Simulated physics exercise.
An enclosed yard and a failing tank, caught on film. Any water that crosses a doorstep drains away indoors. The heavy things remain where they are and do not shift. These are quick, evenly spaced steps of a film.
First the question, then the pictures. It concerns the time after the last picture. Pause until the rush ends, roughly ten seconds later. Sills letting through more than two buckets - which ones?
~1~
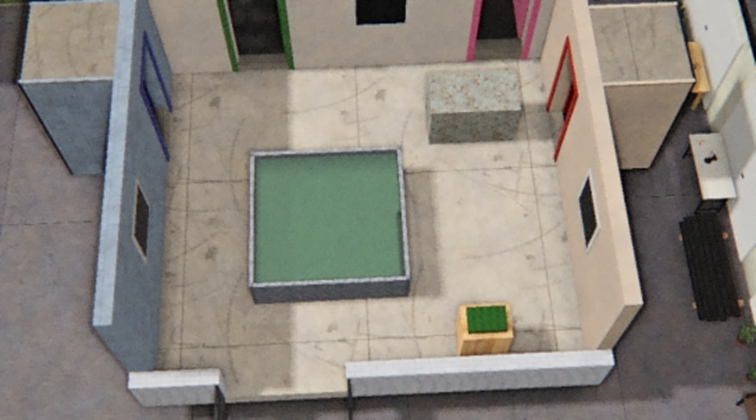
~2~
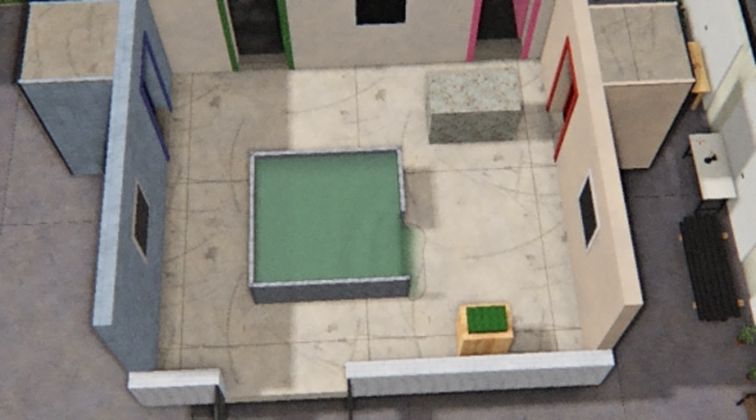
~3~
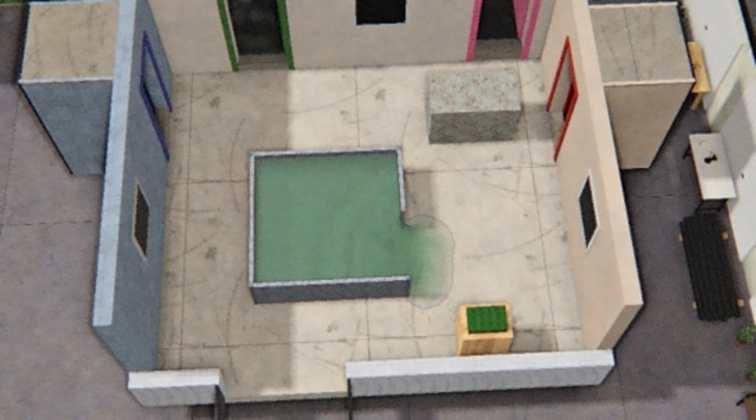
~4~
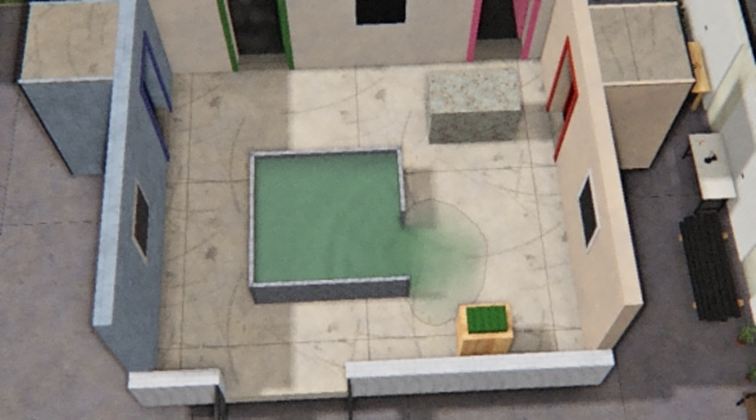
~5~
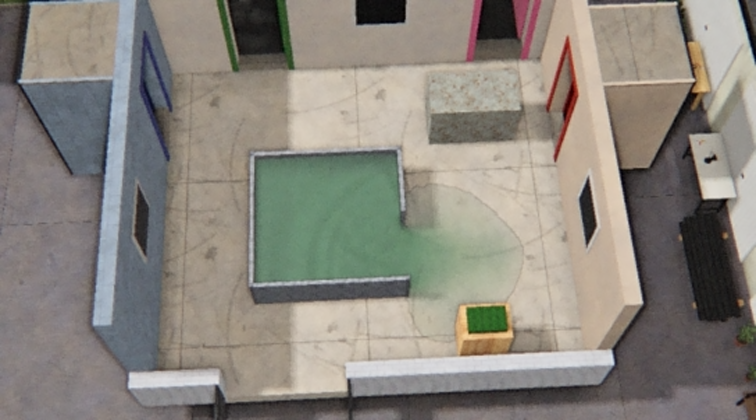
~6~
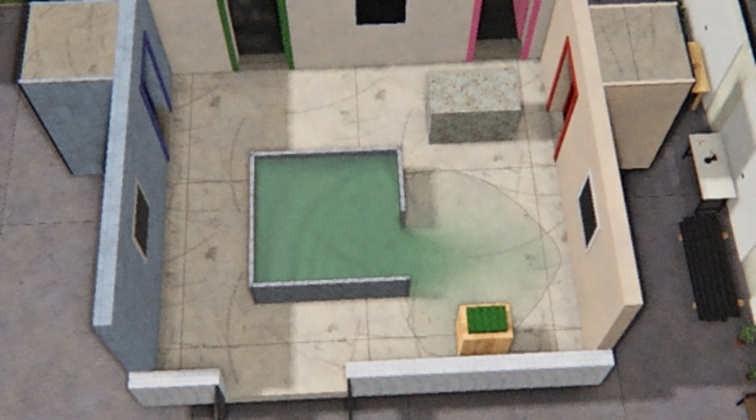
Sill by sill: Pink door: Not more than two; blue door: Not more than two; green door: Not more than two; red door: More than two.
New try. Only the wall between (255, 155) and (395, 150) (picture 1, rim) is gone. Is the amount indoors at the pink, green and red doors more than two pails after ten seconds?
My reading: The pink one is under, the green one passes that mark, the red one takes more.
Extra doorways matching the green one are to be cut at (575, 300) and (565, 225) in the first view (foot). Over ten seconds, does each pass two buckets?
Goes past it, then goes past it.
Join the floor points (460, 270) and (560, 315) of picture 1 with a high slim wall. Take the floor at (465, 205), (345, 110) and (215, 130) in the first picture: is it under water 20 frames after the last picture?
Taking the points in the order given, they are inundated, high and dry and high and dry.
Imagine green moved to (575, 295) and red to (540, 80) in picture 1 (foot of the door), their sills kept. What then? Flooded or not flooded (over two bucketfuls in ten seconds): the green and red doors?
Looking at it, the green door tops the limit, and the red door tops the limit.
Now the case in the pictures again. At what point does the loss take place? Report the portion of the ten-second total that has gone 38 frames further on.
It works out at roughly 35 per cent.
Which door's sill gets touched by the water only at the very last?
That would be the blue one.
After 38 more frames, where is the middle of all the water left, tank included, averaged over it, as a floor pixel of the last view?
That puts it at around (404, 225).
A moment on, water covers 25 % of the floor; the pink door not reached, the blue door not reached, the green door not reached, the red door not reached.
Next, water covers 30 % of the floor; the pink door not reached, the blue door not reached, the green door not reached, the red door under two buckets in.
Then, water covers 40 % of the floor; the pink door wet at the sill, nothing in, the blue door not reached, the green door not reached, the red door under two buckets in.
Later, water covers 80 % of the floor; the pink door wet at the sill, nothing in, the blue door not reached, the green door wet at the sill, nothing in, the red door over two buckets in.
In the end, water covers 95 % of the floor; the pink door wet at the sill, nothing in, the blue door wet at the sill, nothing in, the green door wet at the sill, nothing in, the red door far over two buckets in.
